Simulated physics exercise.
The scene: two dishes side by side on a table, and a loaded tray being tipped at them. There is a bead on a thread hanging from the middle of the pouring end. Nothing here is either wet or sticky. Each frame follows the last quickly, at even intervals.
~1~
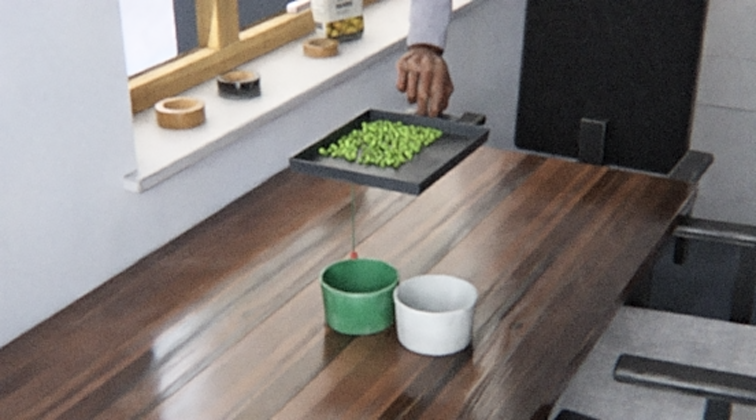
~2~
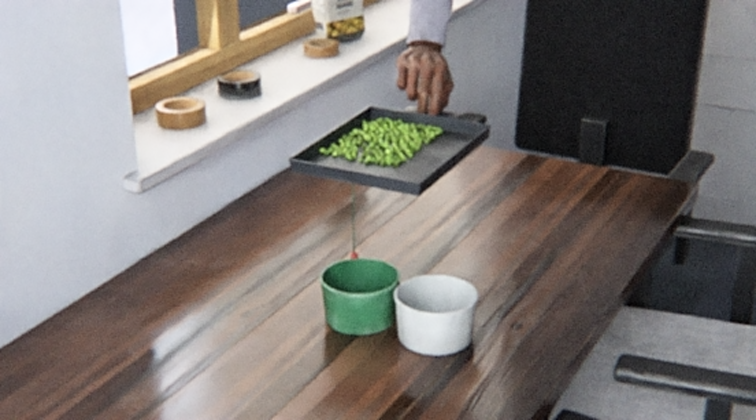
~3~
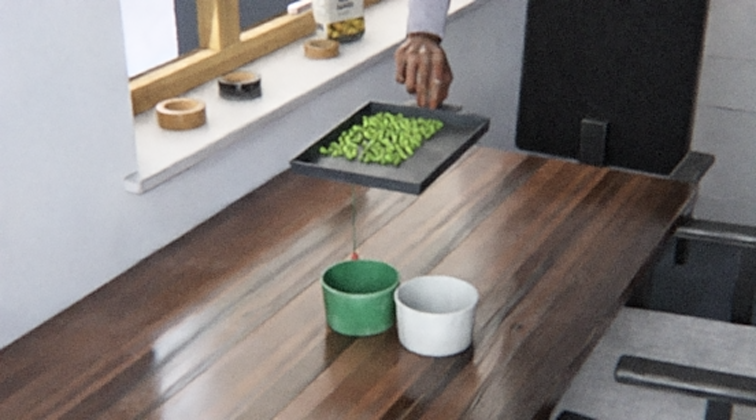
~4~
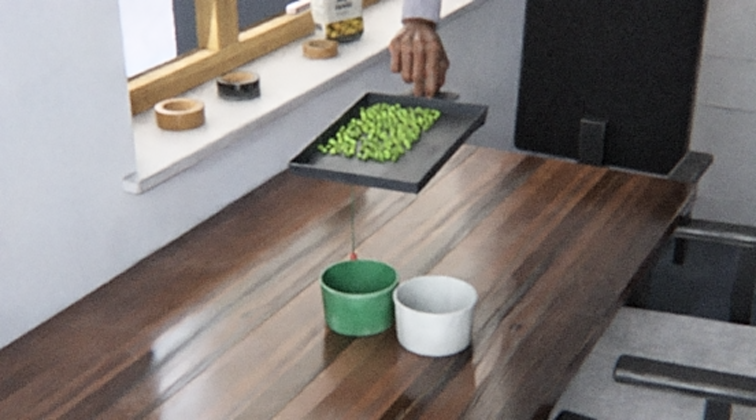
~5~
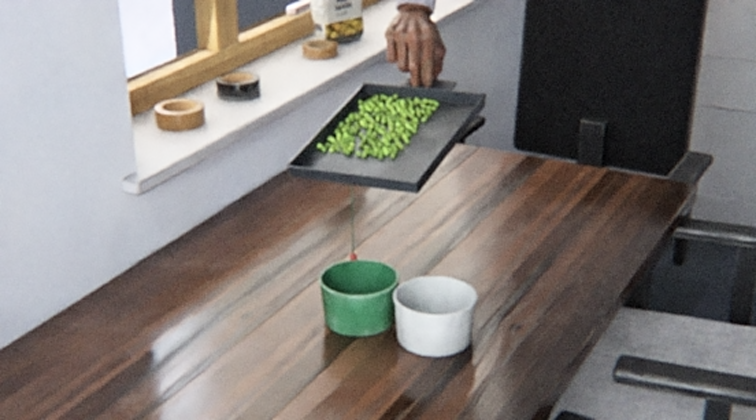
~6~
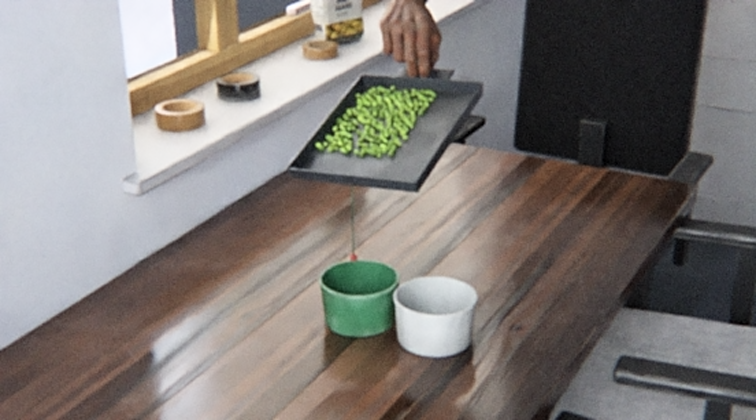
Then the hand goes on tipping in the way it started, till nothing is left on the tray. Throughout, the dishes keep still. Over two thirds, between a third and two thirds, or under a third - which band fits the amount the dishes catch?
The band is under a third.
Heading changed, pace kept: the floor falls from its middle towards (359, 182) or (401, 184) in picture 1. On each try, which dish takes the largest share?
For the first place you'd get the left-placed dish, for the second the right-placed dish.
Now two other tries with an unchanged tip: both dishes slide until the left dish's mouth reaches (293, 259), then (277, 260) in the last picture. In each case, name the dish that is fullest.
Position 1 - the dish to the left; position 2 - the dish to the left.
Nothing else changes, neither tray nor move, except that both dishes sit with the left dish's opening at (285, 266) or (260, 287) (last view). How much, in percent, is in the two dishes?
90 per cent the first time, 10 per cent the second time.
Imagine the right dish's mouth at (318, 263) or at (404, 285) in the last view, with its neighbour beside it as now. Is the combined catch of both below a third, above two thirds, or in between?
For the first try it's more than two thirds, and for the second it's the middle third.
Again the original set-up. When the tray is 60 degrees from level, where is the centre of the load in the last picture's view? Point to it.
Its middle sits at about pixel (317, 170).
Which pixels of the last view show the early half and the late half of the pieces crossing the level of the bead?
Close to (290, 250), then close to (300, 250).
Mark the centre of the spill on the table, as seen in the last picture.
Roughly at pixel (287, 308).
Soon after the last picture, tray tipped steeply; nearly all on the tray; a stray few outside both; a small part in the air.
A little later, tray tipped right over; most on the tray; a stray few in the left dish; about a quarter outside both; a stray few in the air.
Later still, tray tipped past a quarter turn; a small part in the left dish; nearly all outside both.
At rest, tray tipped past a quarter turn; none in the right dish; a small part in the left dish; nearly all outside both.
